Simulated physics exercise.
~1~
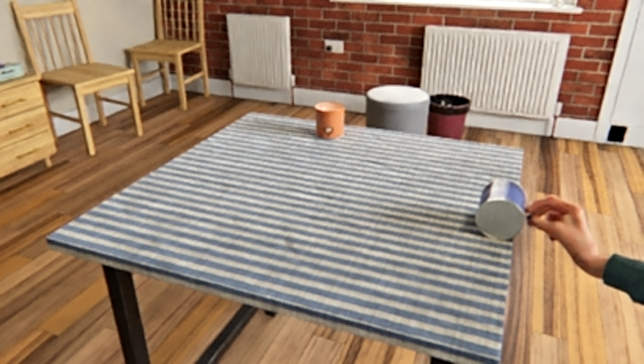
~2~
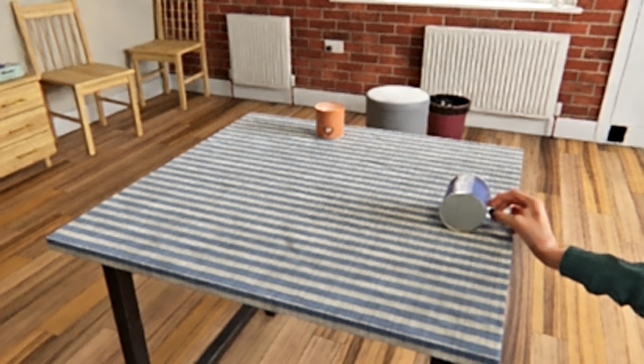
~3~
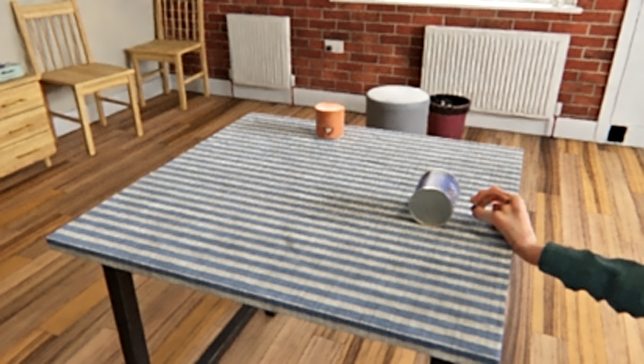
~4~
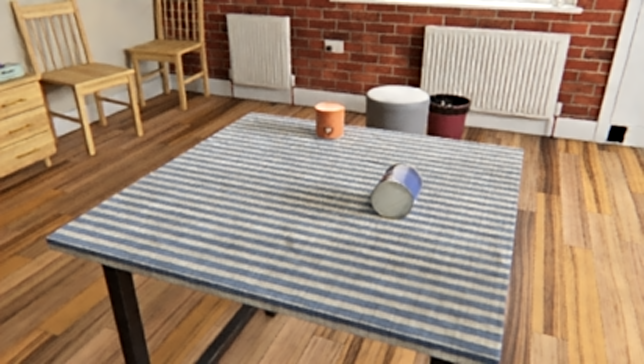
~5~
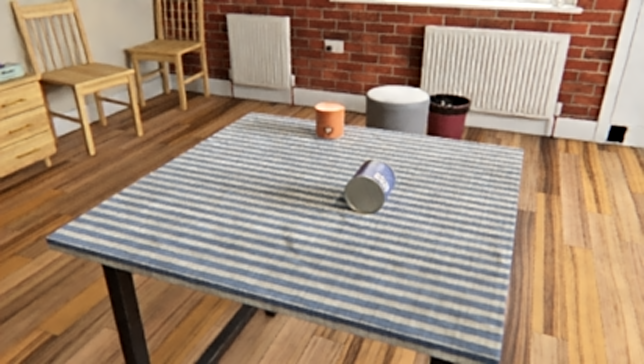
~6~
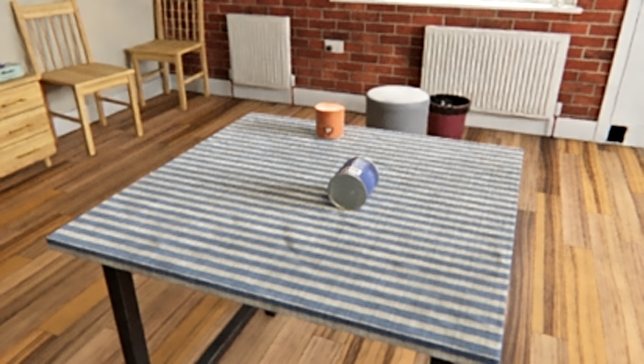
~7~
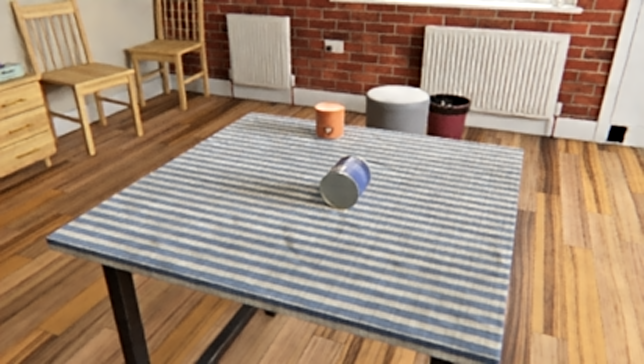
On a striped table, a hand shoves a blue tin left, and it stays on.
